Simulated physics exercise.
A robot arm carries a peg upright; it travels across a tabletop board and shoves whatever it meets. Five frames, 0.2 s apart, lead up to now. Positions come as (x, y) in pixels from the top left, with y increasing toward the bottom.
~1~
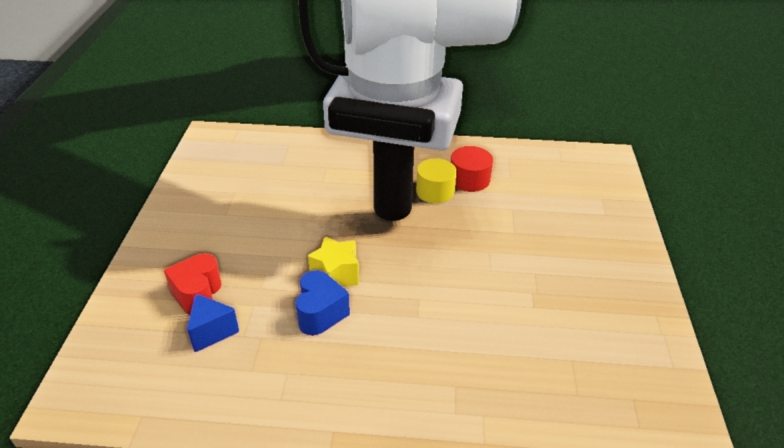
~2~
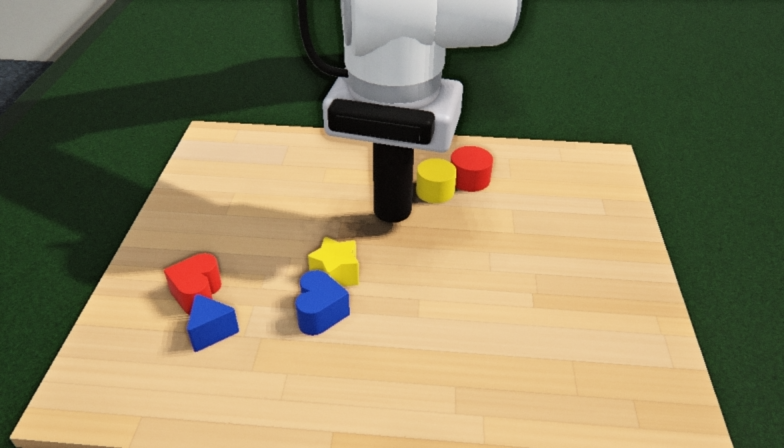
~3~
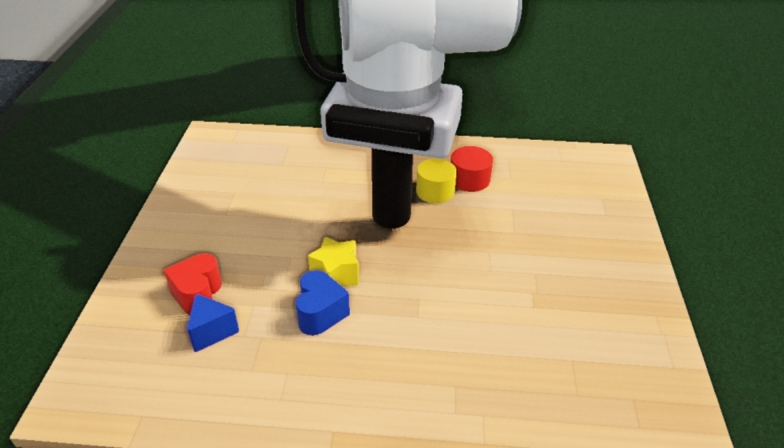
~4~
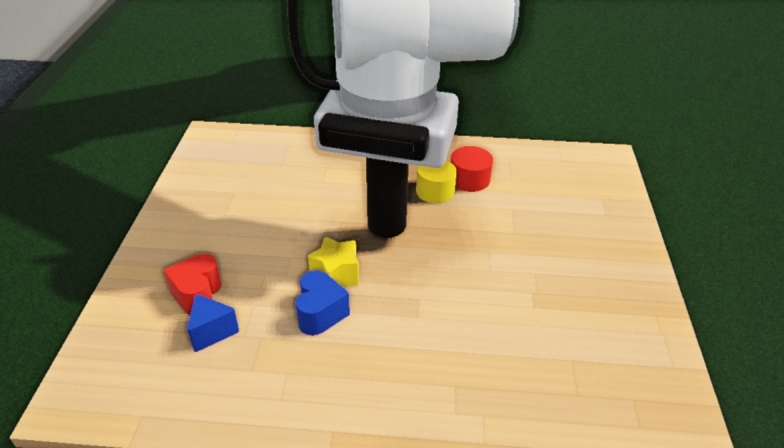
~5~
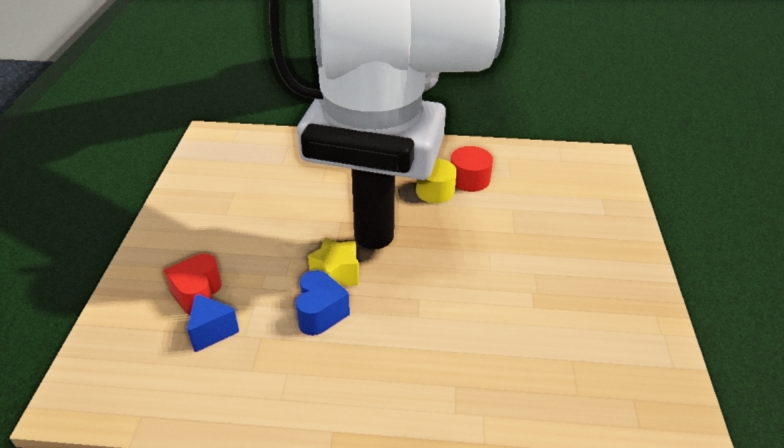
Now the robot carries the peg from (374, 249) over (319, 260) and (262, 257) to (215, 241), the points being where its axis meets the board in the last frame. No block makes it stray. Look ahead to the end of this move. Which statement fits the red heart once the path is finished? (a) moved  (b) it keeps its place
The correct letter is b.
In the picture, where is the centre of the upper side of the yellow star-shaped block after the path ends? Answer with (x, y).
The middle of its top is at (284, 271).
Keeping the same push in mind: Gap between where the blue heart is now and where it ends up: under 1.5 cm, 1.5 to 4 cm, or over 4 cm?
It falls in the 1.5 to 4 cm band.
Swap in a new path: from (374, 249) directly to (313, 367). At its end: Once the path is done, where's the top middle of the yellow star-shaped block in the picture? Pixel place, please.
It should be at (303, 273) by then.
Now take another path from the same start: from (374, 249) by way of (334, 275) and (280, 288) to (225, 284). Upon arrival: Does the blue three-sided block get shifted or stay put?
The blue three-sided block will be pushed away from where it stands.
What follows on the original path. One third of the way, peg at (317, 248); blue heart at (307, 306), turned 35° anticlockwise; yellow star-shaped block at (294, 268), turned 30° anticlockwise.
Two thirds of the way, peg at (259, 245); blue heart at (307, 306), turned 35° anticlockwise; yellow star-shaped block at (284, 271), turned 60° anticlockwise.
At the end, peg at (212, 229); red heart still; blue heart at (307, 306), turned 35° anticlockwise; yellow star-shaped block at (284, 271), turned 60° anticlockwise.
